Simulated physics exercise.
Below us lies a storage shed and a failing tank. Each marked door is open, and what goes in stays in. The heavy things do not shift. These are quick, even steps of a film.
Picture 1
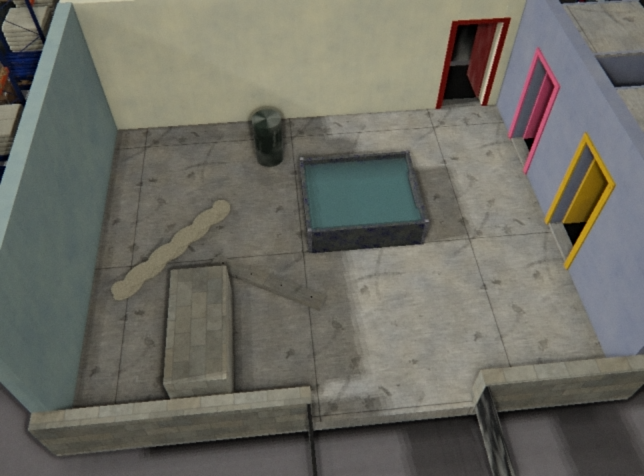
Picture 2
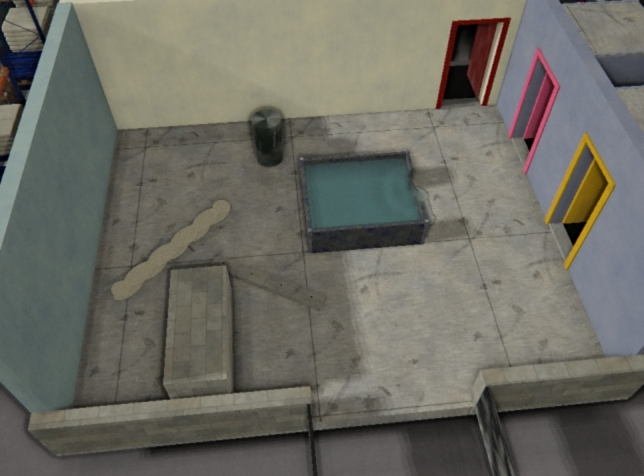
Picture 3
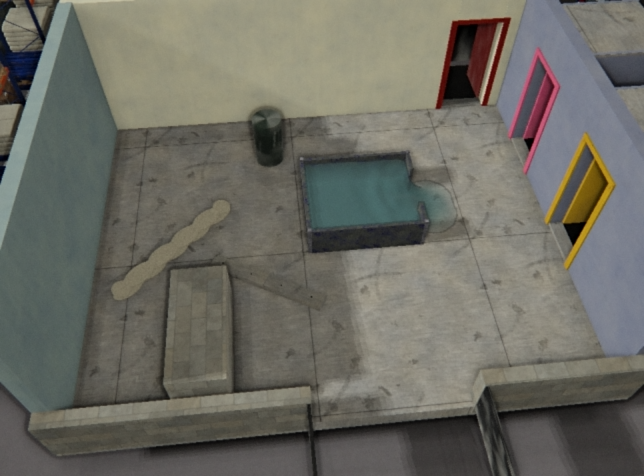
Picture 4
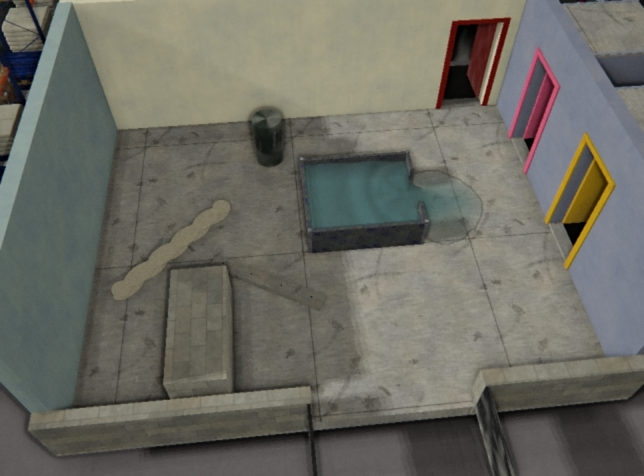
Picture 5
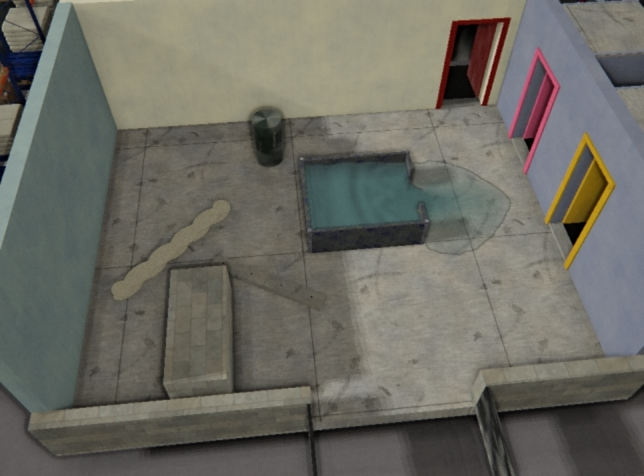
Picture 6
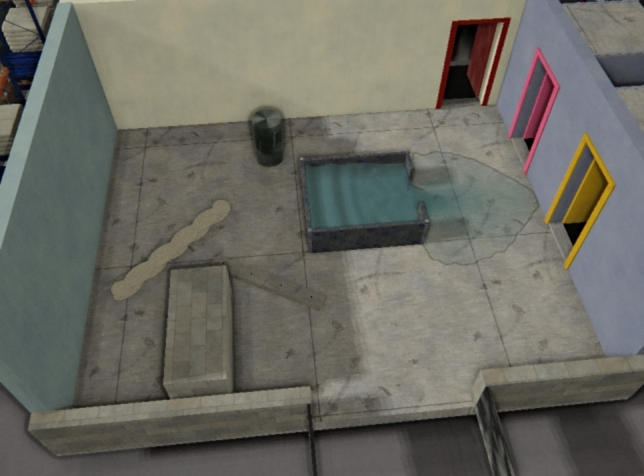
Water poured out through a gap in the right side of an open tank and spread across the grey floor in a widening sheet toward the pink and yellow doorways, while everything else stayed still.
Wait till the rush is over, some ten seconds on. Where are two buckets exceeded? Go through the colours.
The yellow door floods; the pink door floods; the red door floods.
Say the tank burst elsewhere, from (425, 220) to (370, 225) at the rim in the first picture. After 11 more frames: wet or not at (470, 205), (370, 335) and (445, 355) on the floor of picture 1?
As listed: Dry, under water, wet.
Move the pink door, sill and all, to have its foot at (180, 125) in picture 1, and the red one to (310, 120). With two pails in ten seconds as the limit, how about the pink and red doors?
My reading: The pink door takes less, the red door is under.
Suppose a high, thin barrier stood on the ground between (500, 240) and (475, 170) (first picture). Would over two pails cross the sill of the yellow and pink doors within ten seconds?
My reading: The yellow one holds, the pink one keeps below it.
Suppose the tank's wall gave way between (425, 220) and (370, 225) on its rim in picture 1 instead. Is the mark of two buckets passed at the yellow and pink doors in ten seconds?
One by one: Yellow takes less, pink stays under.
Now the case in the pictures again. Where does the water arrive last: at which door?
I say the red door.
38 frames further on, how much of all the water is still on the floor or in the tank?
Roughly 80 per cent.
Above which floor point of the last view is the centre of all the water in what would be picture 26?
Roughly at (425, 214).
A moment on, water covers 15 % of the floor; the yellow door under two buckets in, the pink door under two buckets in, the red door not reached.
Next, water covers 20 % of the floor; the yellow door over two buckets in, the pink door over two buckets in, the red door not reached.
Then, water covers 25 % of the floor; the yellow door far over two buckets in, the pink door far over two buckets in, the red door over two buckets in.
Later, water covers 40 % of the floor; the yellow door far over two buckets in, the pink door far over two buckets in, the red door far over two buckets in.
In the end, water covers 60 % of the floor; the yellow door far over two buckets in, the pink door far over two buckets in, the red door far over two buckets in.
